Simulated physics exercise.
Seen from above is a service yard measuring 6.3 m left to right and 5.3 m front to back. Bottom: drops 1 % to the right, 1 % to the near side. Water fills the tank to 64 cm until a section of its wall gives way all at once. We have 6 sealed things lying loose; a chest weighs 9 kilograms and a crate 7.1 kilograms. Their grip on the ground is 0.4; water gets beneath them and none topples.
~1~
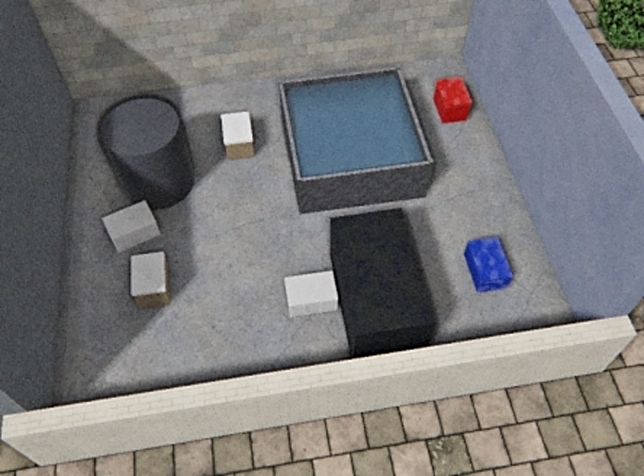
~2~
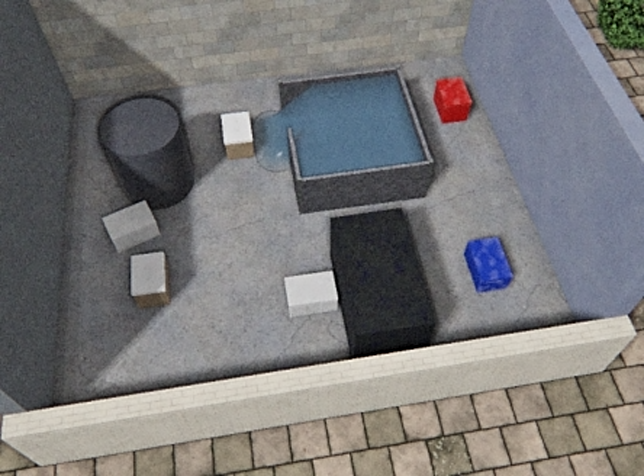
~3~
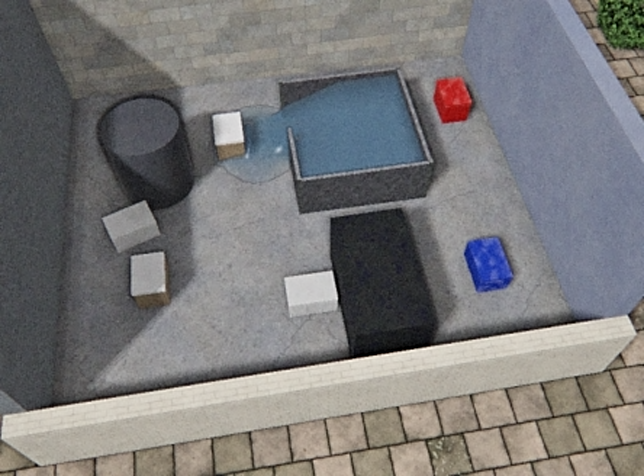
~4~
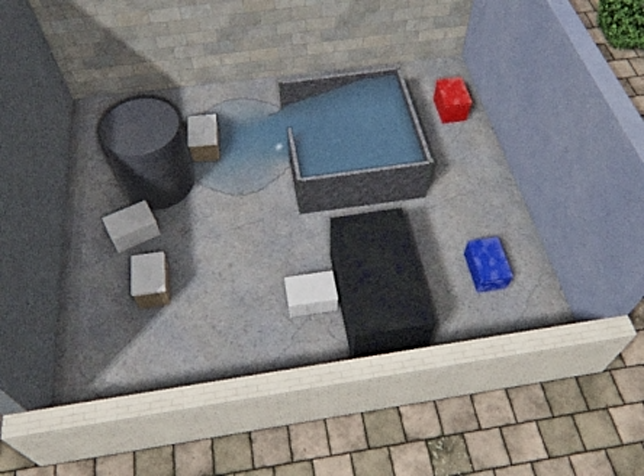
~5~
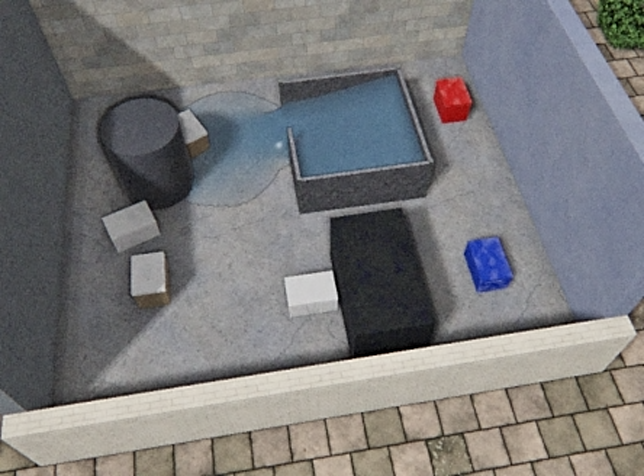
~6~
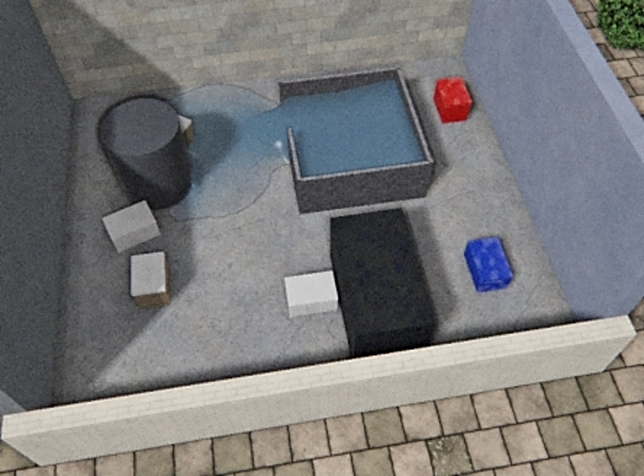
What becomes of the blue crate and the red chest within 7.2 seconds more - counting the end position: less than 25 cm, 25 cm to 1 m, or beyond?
I reckon the blue crate scarcely budges, while the red chest scarcely budges.
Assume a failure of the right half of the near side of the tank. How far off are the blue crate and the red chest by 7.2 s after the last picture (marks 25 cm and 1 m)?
Note: Blue crate swept well away, red chest swept well away.
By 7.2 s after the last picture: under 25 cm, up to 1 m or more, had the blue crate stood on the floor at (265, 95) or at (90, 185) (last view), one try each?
In that order: It ends far away; it ends far away.
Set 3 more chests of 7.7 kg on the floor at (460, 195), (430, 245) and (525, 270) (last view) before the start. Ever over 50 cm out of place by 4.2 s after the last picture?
Spot by spot, in turn: Falls short, falls short, falls short.
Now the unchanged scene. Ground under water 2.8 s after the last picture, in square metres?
I'd estimate close to 20 m2.
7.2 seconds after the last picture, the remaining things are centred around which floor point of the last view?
(348, 235).
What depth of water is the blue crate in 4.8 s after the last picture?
Around 0 cm.
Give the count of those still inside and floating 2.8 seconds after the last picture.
At that point I count 2.
Then, 0.9 s after the last picture the blue crate is near (490, 258), 0.0 m from its start, aground; the red chest is near (454, 91), 0.0 m from its start, aground; 1 afloat.
Then, 2.8 s after the last picture the blue crate is near (490, 258), 0.0 m from its start, aground; the red chest is near (454, 91), 0.0 m from its start, aground; 2 afloat.
Then, 4.8 s after the last picture the blue crate is near (490, 258), 0.0 m from its start, aground; the red chest is near (454, 91), 0.0 m from its start, aground; 4 afloat.
Then, 7.2 s after the last picture the blue crate is near (490, 258), 0.0 m from its start, aground; the red chest is near (454, 91), 0.0 m from its start, aground; 4 afloat.
